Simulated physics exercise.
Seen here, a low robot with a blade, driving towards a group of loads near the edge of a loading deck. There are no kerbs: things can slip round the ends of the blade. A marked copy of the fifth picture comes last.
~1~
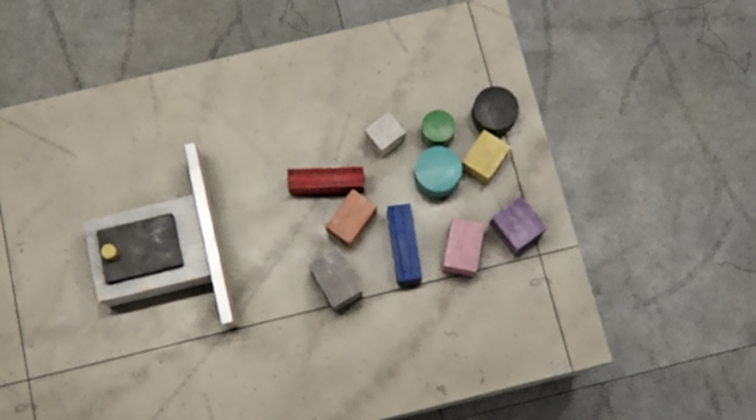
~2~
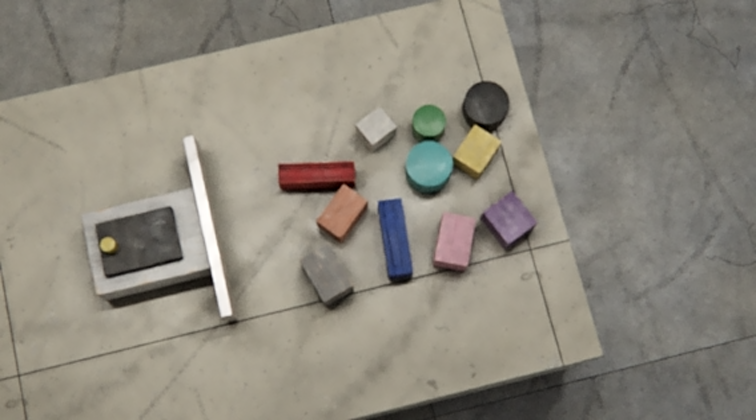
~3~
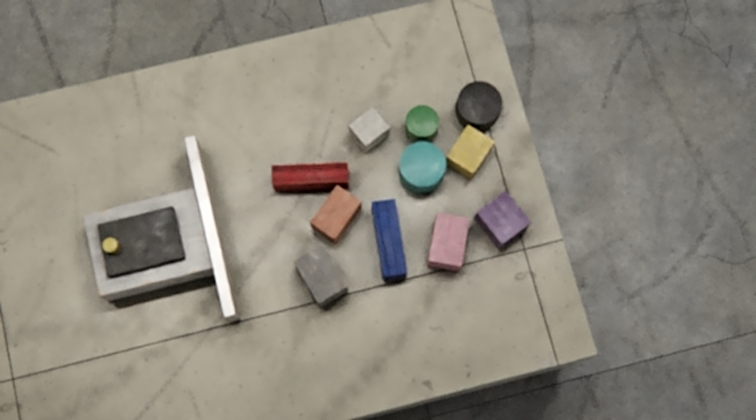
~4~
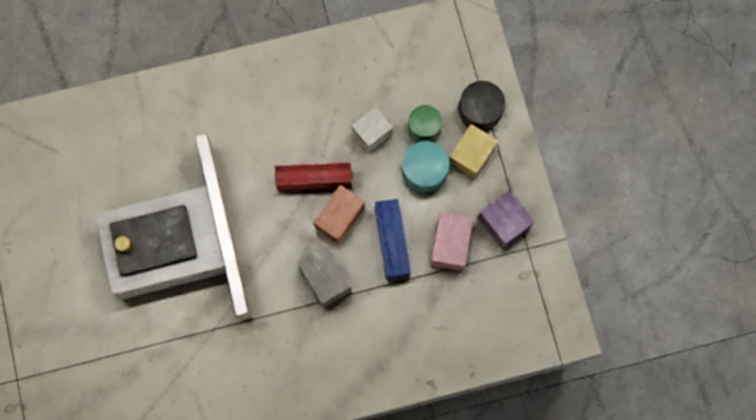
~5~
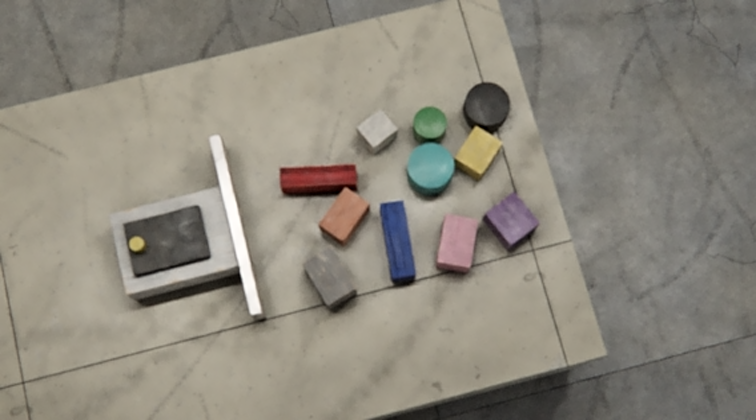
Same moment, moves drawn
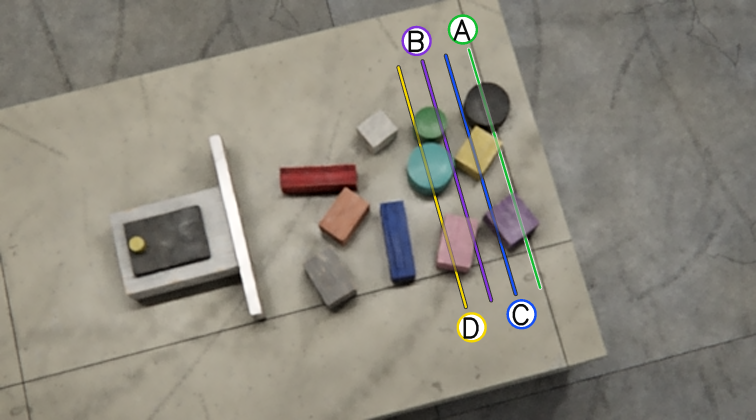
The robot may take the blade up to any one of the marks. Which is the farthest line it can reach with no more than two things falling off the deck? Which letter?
B is the last line within the limit.
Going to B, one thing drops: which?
It is the purple crate.
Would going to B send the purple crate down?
Yes.
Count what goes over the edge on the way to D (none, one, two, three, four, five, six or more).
By then, none.
On the marked copy, A at (504, 165); B at (456, 178); C at (480, 172); D at (431, 184).
With B. Early on, robot (254, 218); grey crate (356, 273); red stick (352, 169).
Further on, robot (334, 198); black canister (495, 103); purple crate (519, 218).
At the end, robot (394, 183); purple crate over the edge; yellow crate (541, 141); one fallen.
As for the rest, A drops seven; C drops four; D is within the limit but short.
